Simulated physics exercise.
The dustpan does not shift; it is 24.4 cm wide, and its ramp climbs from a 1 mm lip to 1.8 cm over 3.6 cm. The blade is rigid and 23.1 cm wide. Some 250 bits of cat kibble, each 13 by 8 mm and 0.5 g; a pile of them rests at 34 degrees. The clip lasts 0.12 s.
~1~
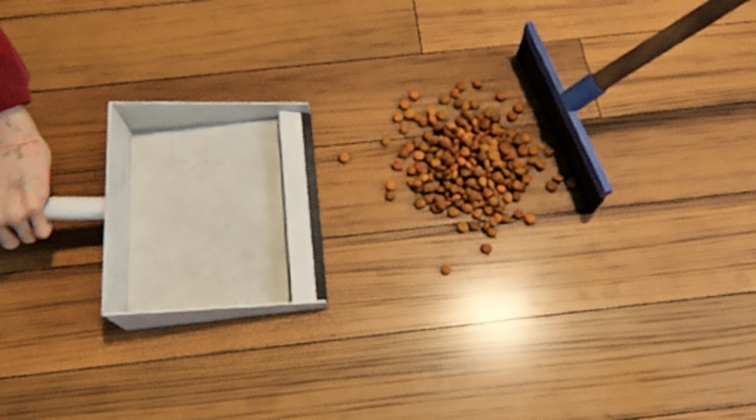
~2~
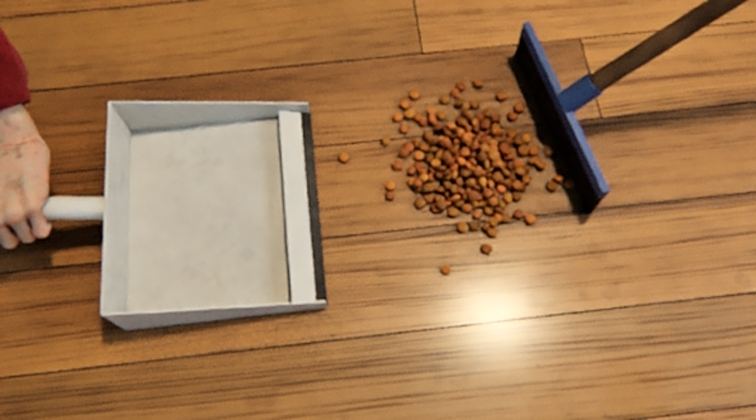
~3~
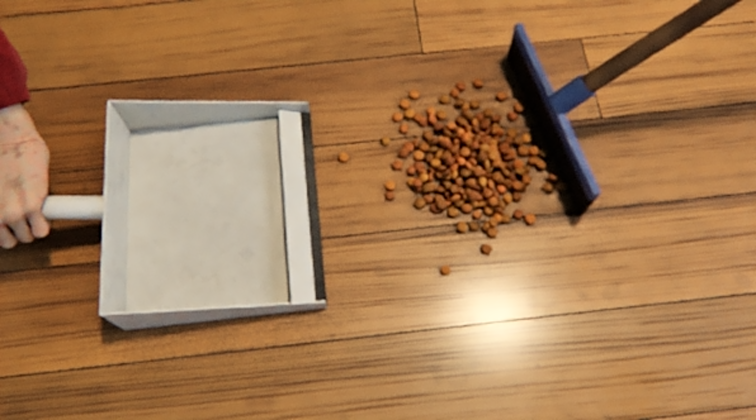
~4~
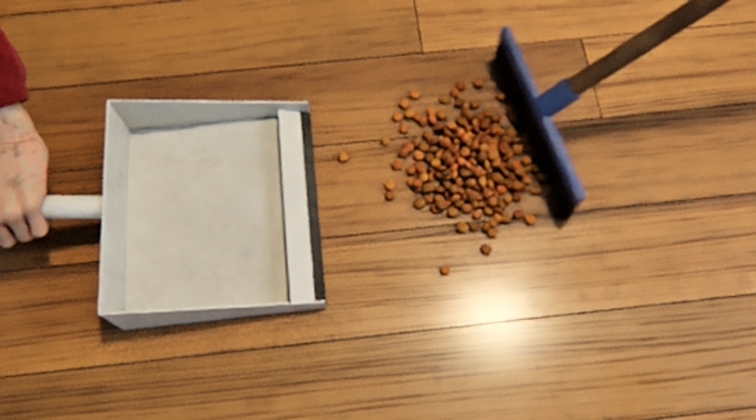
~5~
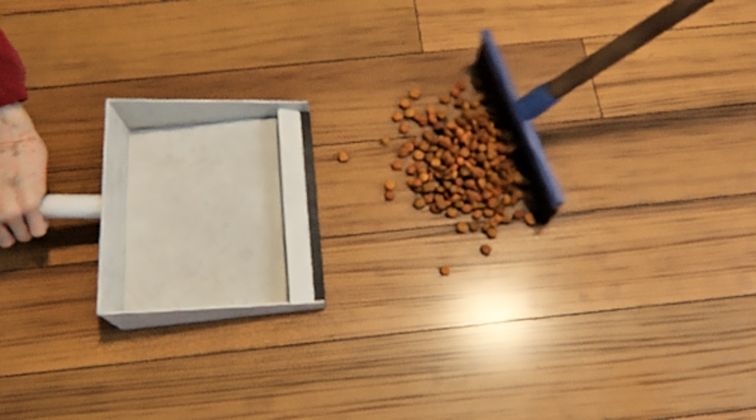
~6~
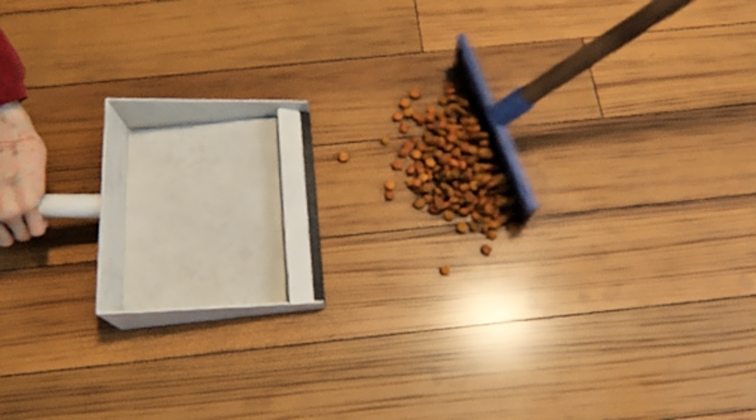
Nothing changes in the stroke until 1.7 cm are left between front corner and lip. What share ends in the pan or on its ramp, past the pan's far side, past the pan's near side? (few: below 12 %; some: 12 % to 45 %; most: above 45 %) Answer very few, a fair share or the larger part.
In the pan or on its ramp: The larger part; past the pan's far side: Very few; past the pan's near side: Very few.
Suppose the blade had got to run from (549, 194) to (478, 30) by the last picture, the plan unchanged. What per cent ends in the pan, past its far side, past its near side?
Pan 25, far 10, near 0.
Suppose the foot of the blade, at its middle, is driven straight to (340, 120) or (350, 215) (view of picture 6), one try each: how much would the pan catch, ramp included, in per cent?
Some 35 and 55 per cent.
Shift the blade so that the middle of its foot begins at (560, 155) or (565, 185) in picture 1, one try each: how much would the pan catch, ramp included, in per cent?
About 55 and 50 per cent.
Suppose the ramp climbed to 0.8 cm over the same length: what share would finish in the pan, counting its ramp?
In that case some 65 per cent.
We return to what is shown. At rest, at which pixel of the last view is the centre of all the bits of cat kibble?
At about (309, 209).
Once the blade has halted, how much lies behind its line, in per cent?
About 0 per cent.
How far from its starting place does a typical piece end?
Roughly 22 cm.
Then, 0.09 s after the last picture, middle of the blade 10 cm from the lip; 0 % over the lip, far side 0 %, near side 0 %.
Then, 0.14 s after the last picture, middle of the blade 5 cm from the lip; 5 % over the lip, far side 5 %, near side 0 %.
Then, 0.33 s after the last picture, middle of the blade 4 cm from the lip; 55 % over the lip, far side 5 %, near side 5 %.
In the end, pan 55 %, far side 5 %, near side 5 %, in front of the lip or behind the blade 40 %.
